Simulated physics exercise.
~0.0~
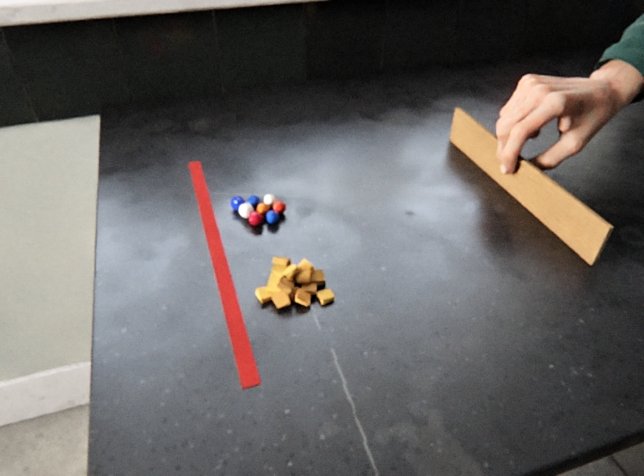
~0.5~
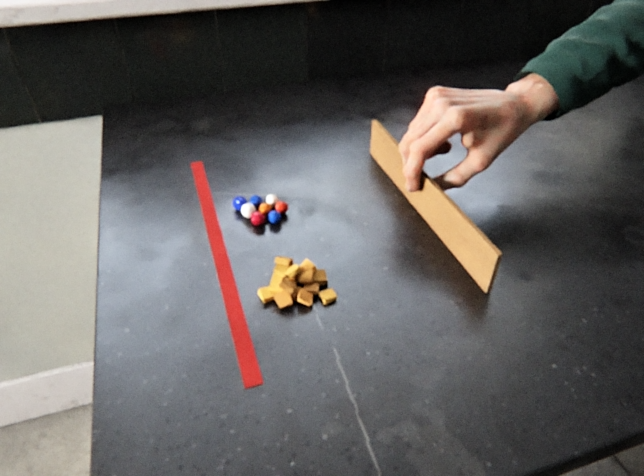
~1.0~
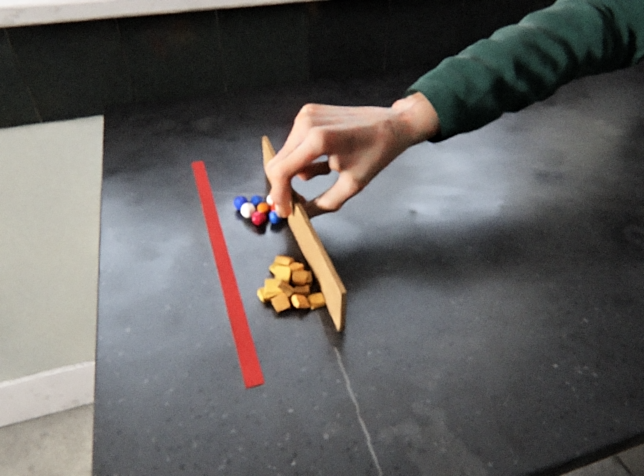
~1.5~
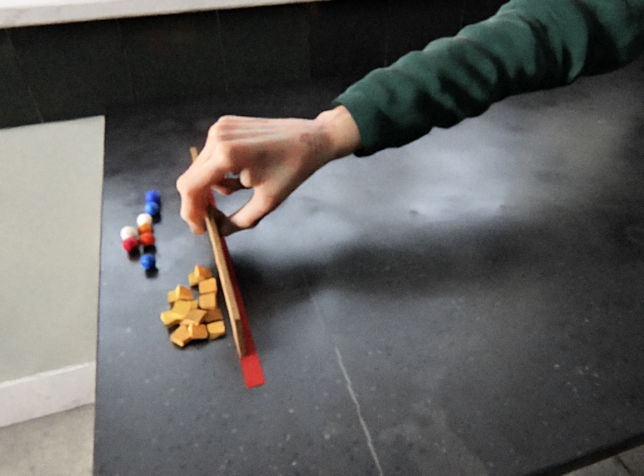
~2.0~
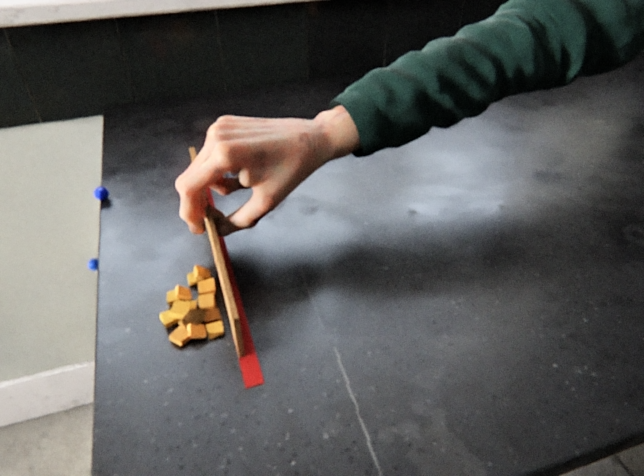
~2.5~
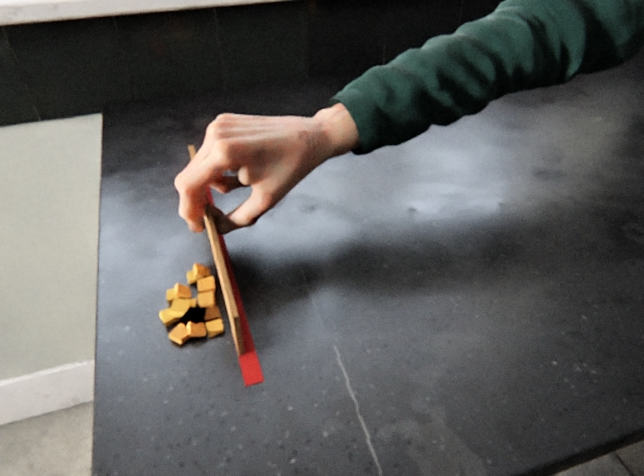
On a dark table, a hand slides a board left; beads roll off, wooden cubes stay.
